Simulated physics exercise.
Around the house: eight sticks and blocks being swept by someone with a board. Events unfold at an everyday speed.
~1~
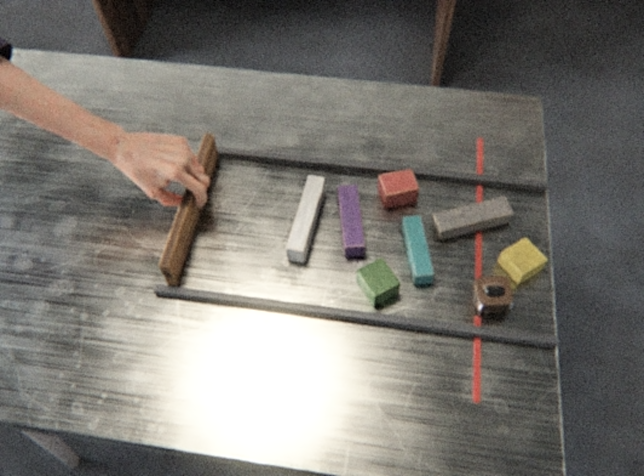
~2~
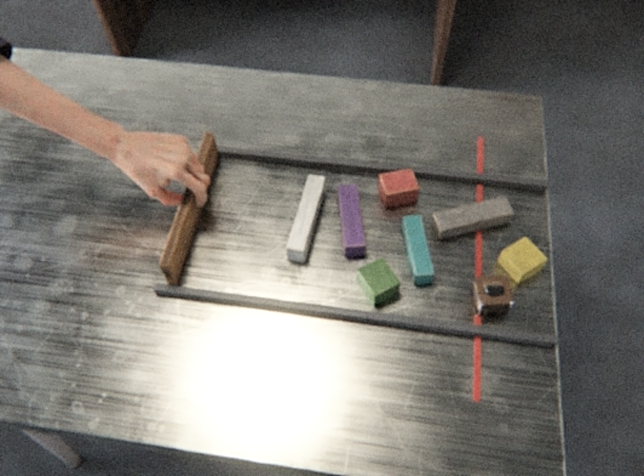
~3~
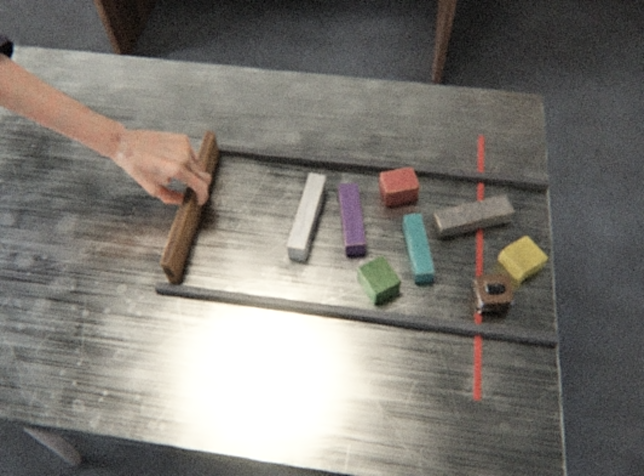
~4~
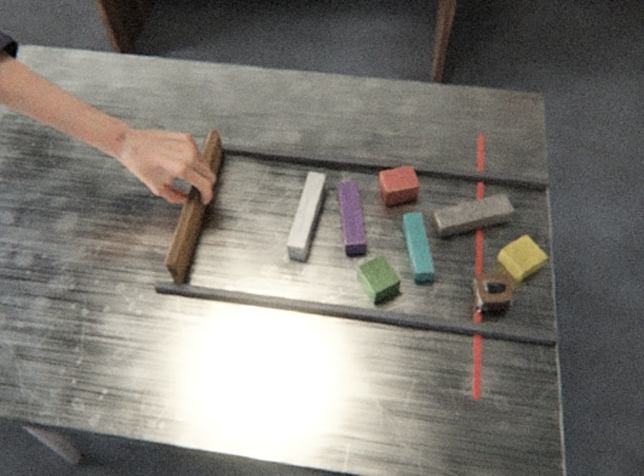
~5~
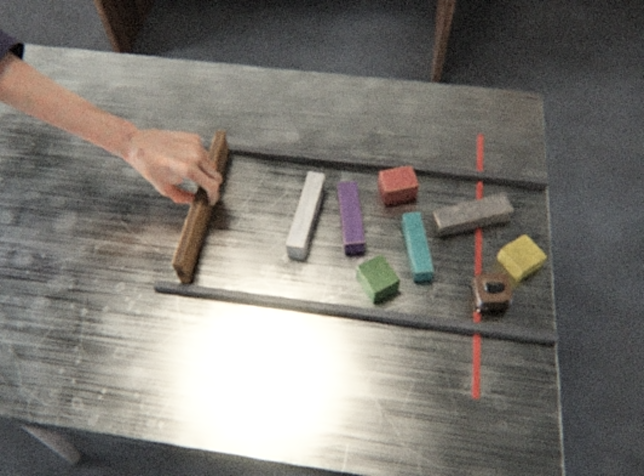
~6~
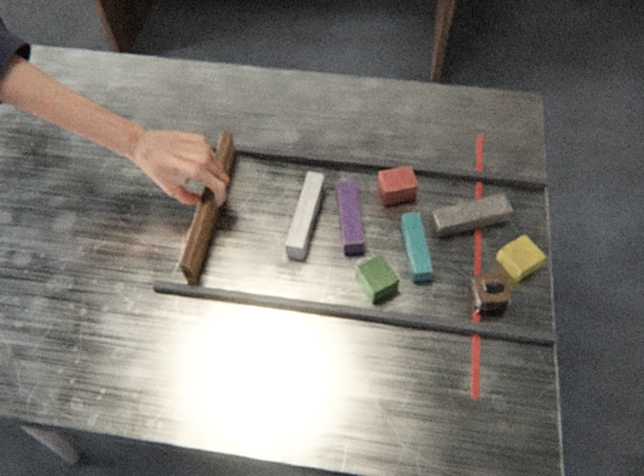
On a dark tabletop between two rails, a hand grips a wooden board and slides it slightly to the right toward scattered colourful sticks and blocks, which stay still near and across a red line.
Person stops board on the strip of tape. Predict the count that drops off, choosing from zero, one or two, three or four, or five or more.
The count is one or two.
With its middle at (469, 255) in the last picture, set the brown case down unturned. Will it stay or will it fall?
So it does not drop, then.
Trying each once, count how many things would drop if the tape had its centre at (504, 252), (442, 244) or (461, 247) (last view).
So, one try after another, the floor gets 4, then 0, then 0.
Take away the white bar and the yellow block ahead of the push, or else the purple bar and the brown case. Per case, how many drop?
Tally of falls: 0 for the first try, 0 for the second.
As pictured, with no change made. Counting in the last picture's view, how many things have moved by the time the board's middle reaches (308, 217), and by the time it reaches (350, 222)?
At that stage 1; at the next, 3.
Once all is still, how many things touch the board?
The count comes out at 2.
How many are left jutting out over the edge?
That adds up to 2.
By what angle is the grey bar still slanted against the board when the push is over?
Roughly 25 degrees.
A little later, none off yet; yellow block at rest near (521, 258); brown case at rest near (490, 293); grey bar at rest near (471, 215).
Next, none off yet; yellow block at rest near (521, 258); brown case shifted about its own width near (514, 301); grey bar shifted about its own width near (524, 211).
When it is over, the number that fall off is one or two; down, yellow block.
